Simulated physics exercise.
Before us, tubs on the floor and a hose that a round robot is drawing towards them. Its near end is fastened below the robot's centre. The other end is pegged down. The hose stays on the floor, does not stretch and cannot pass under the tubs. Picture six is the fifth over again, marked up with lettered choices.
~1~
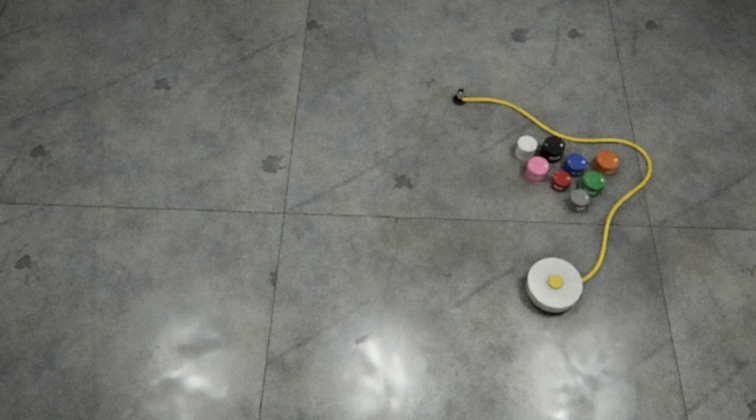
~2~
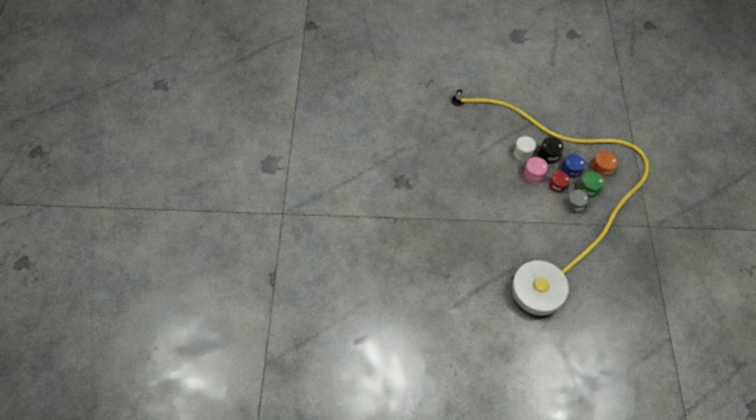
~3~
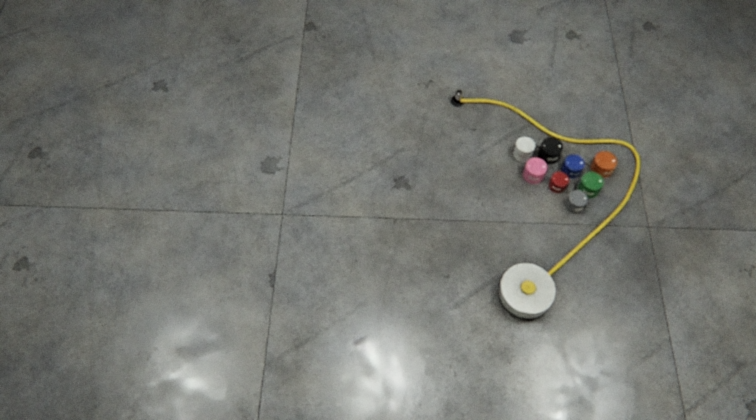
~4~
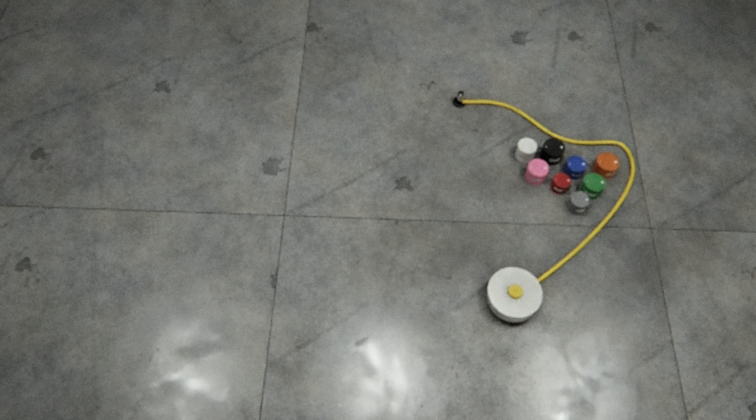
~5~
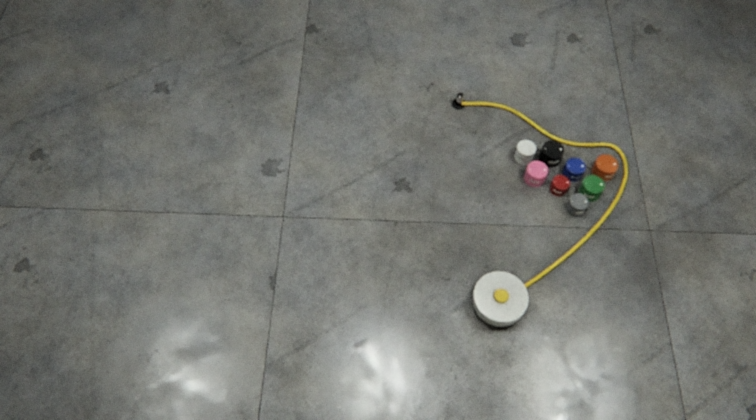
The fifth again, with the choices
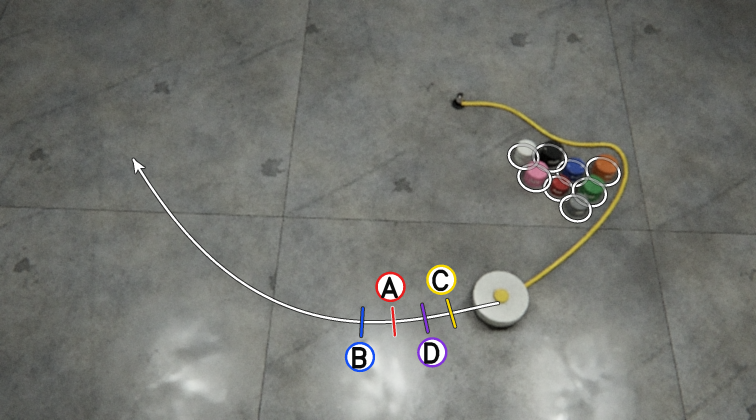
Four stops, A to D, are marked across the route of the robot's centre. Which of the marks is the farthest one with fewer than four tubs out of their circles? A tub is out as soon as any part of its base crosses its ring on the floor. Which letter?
As far as tick D.
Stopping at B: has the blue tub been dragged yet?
Yes.
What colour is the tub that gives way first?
The orange tub.
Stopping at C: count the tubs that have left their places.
By then, none.
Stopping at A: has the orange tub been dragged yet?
By then, yes.
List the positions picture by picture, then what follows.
Black tub (552, 150); green tub (592, 184); pink tub (537, 170), in the first picture.
Robot (539, 288); grey tub (577, 202), in the second picture.
Robot (526, 291); peg (458, 97), in the third picture.
Robot (514, 295); orange tub (606, 166), in the fourth picture.
Robot (500, 299); black tub (551, 154); green tub (592, 188); pink tub (536, 174), in the fifth picture.
On the marked copy, A at (394, 322); B at (362, 322); C at (451, 313); D at (425, 318); the route from (498, 303) via (265, 296) to (133, 160).
Taking D. A third of the way, robot (474, 305).
Two thirds of the way, robot (448, 311); orange tub (602, 168).
When it is over, robot (426, 315); blue tub (570, 170); orange tub (591, 172); green tub (588, 189); one over the rings.
As for the rest, A has five over the rings; B has six over the rings; C is within the limit but short.
